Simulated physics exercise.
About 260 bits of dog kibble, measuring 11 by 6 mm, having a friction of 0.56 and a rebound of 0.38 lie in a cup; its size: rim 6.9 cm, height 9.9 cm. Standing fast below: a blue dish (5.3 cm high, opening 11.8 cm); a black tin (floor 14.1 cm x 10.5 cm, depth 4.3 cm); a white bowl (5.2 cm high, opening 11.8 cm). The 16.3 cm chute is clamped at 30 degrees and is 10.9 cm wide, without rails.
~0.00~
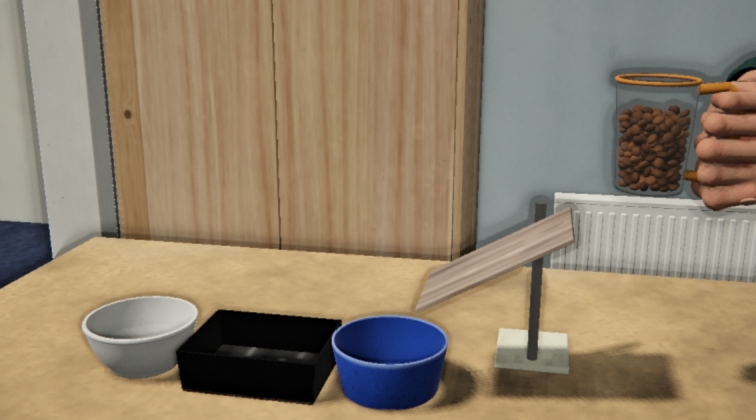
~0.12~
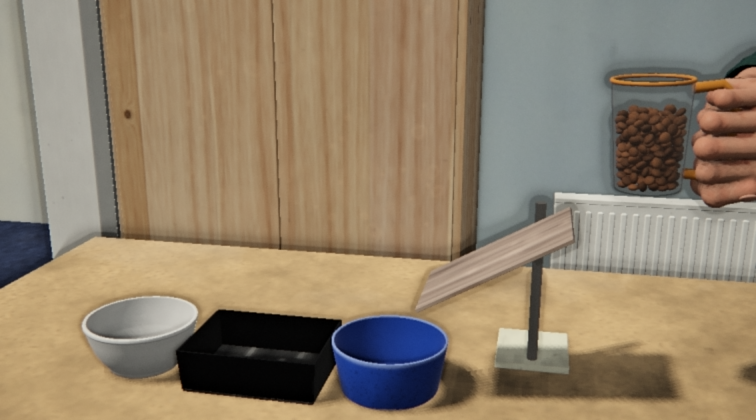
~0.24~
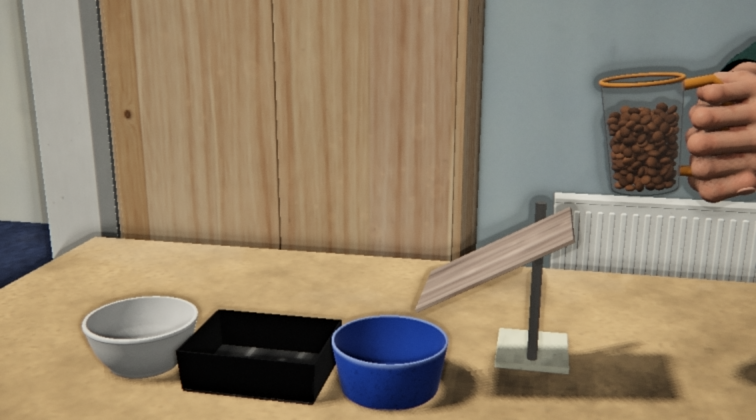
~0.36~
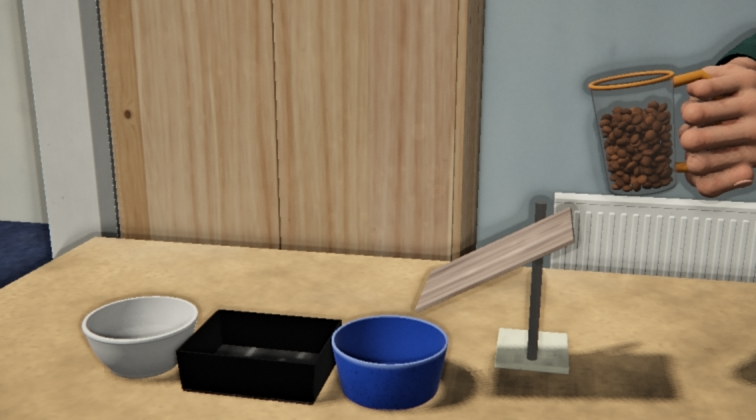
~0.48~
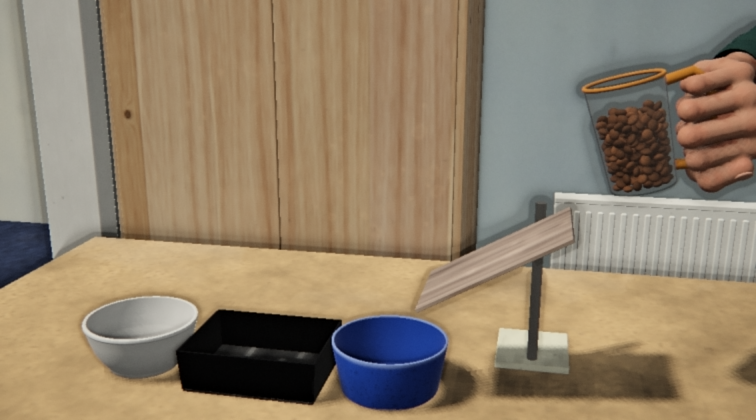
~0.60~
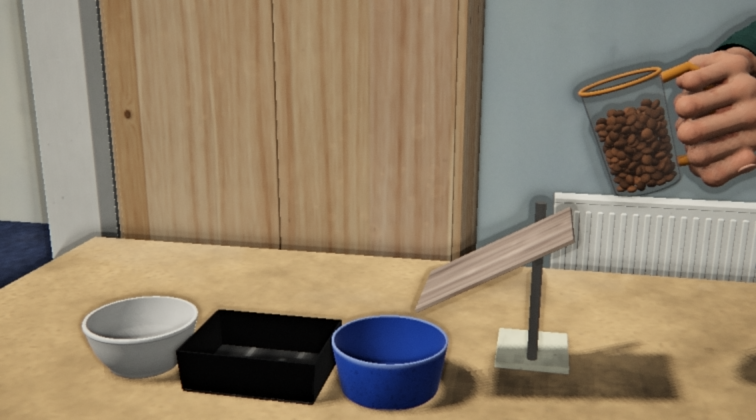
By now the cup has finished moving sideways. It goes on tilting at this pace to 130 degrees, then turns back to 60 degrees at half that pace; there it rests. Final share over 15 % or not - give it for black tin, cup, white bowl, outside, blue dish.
Black tin: Not over, cup: Not over, white bowl: Not over, outside: Over, blue dish: Over.
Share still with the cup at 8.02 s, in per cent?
0 percent, roughly.
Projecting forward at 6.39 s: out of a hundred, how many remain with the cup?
0 % of the load.
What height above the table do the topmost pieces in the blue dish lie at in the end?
Some 3.5 centimetres.
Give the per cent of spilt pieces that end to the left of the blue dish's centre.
40 %, approximately.
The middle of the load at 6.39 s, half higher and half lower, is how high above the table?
That would be some 0 centimetres.
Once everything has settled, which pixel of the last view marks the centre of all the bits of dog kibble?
Centre: Approx. (374, 377).
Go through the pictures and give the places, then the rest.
Cup at (656, 102); tilt 0 degrees; moved 0.0 cm; lip at (618, 79); top of the load at (658, 113); blue dish at (390, 338); black tin at (263, 335); white bowl at (141, 317), in the first picture.
Cup at (652, 102); tilt 2 degrees; moved 0.3 cm; lip at (613, 80); top of the load at (651, 113), in the second picture.
Cup at (643, 102); tilt 6 degrees; moved 0.9 cm; low side left; lip at (602, 83); top of the load at (643, 112), in the third picture.
Cup at (633, 102); tilt 11 degrees; moved 1.4 cm; low side left; lip at (591, 86); top of the load at (638, 112), in the fourth picture.
Cup at (628, 103); tilt 15 degrees; moved 1.7 cm; low side left; lip at (584, 90); top of the load at (633, 112), in the fifth picture.
Cup at (625, 104); tilt 19 degrees; moved 1.7 cm; low side left; lip at (581, 94); top of the load at (641, 112); blue dish at (390, 338); black tin at (263, 335); white bowl at (141, 317). It turns about 35 degrees a second, in the sixth picture.
After 2.82 s, tilt 98 degrees; cup 100 %; middle of all pieces near (640, 141).
After 4.68 s, tilt 115 degrees; black tin 5 %, outside 40 %, blue dish 55 %; middle of all pieces near (408, 378).
After 6.39 s, tilt 85 degrees; black tin 5 %, outside 40 %, blue dish 55 %; middle of all pieces near (408, 378).
Then, at 8.02 s, tilt 60 degrees; black tin 5 %, outside 40 %, blue dish 55 %; middle of all pieces near (408, 378).
In the end, at 8.3 s, black tin 5 %, outside 40 %, cup 0 %, white bowl 0 %, slope 0 %, blue dish 55 %.
